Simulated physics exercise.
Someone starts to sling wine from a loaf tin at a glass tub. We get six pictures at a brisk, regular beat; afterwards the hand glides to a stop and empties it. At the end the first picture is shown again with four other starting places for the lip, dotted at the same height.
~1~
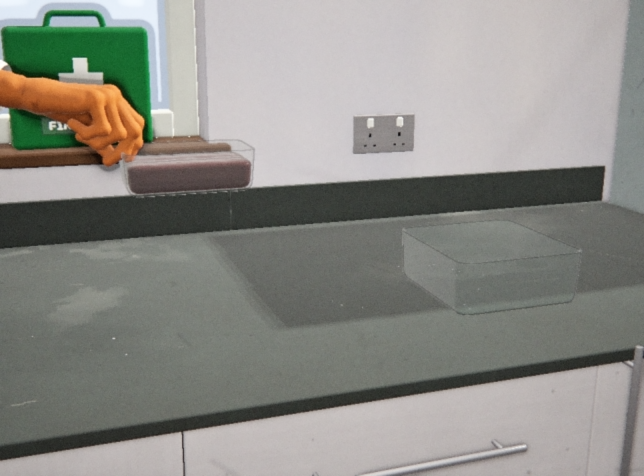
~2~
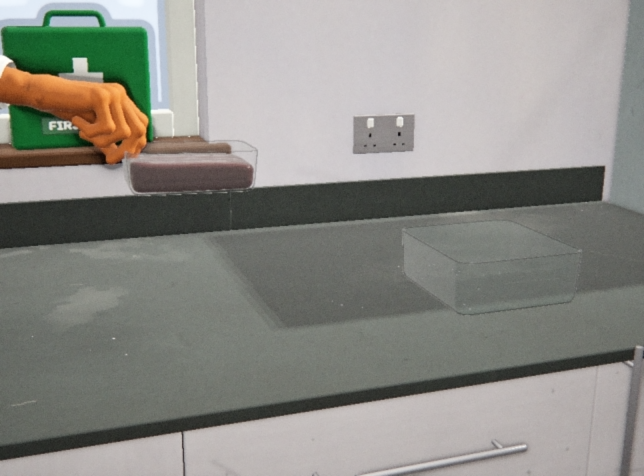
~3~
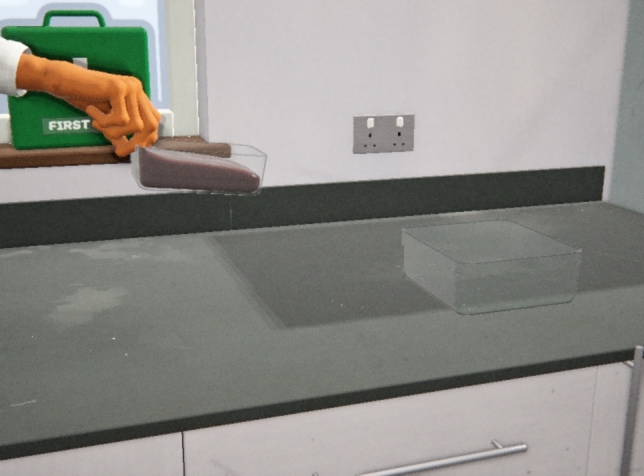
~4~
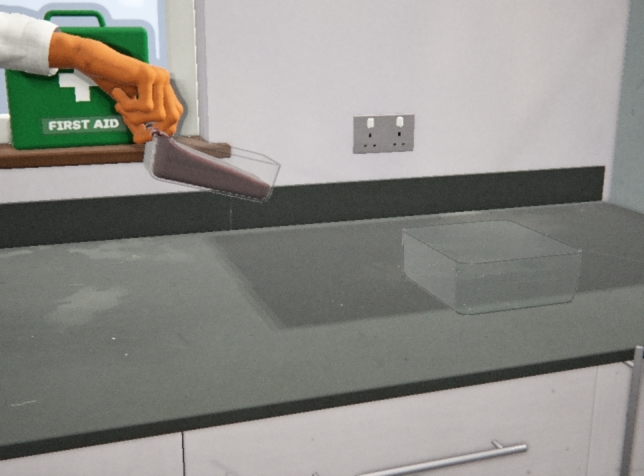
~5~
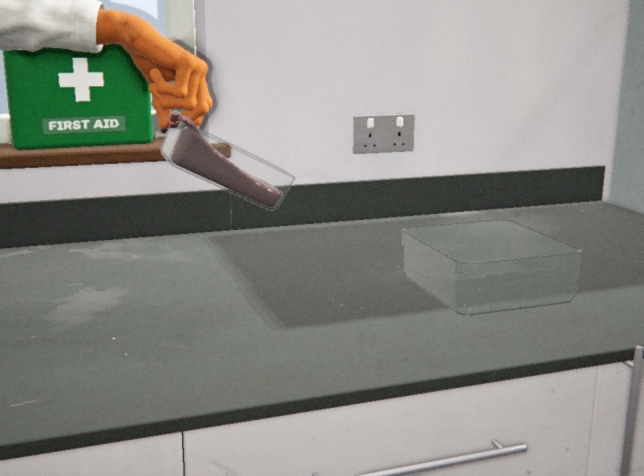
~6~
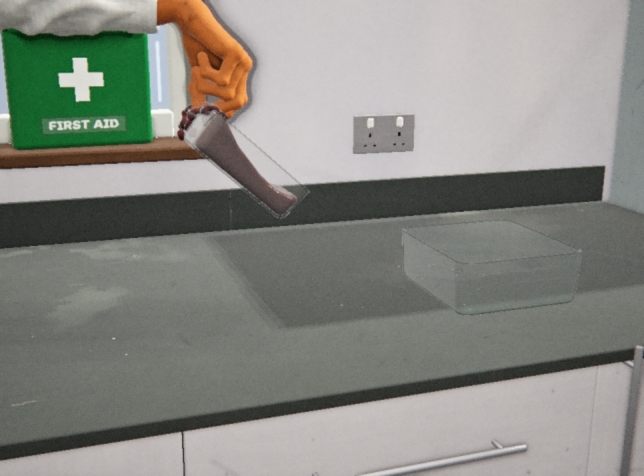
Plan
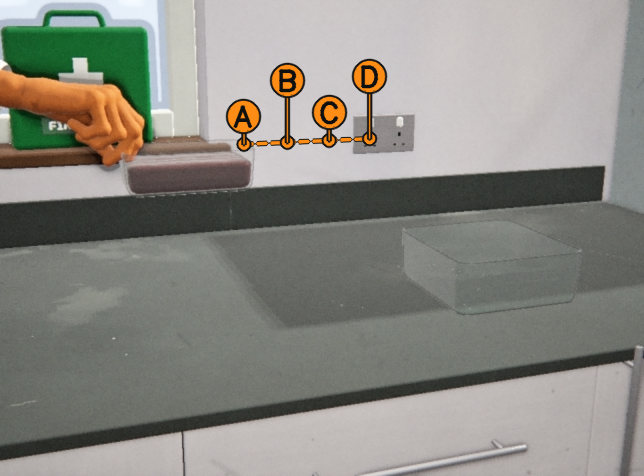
Kitchen counter with a clear tub, a hand by a green first aid box moving right and tilting a container of dark liquid.
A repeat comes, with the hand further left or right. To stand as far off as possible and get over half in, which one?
Choose C.
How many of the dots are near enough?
Two of them.
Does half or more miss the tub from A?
Yes, it does.
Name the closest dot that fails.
The answer is B.
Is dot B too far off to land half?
Yes, it does.
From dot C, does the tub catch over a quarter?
Yes, clearly.
On the marked copy, A at (243, 144); B at (287, 142); C at (329, 140); D at (369, 138).
For dot A, about 0 % lands in the tub, 98 % falls short.
For dot B, about 16 % lands in the tub, 80 % falls short and 4 % goes beside or beyond.
For dot C, about 68 % lands in the tub, 15 % falls short and 17 % goes beside or beyond.
For dot D, about 68 % lands in the tub, 8 % falls short and 23 % goes beside or beyond.
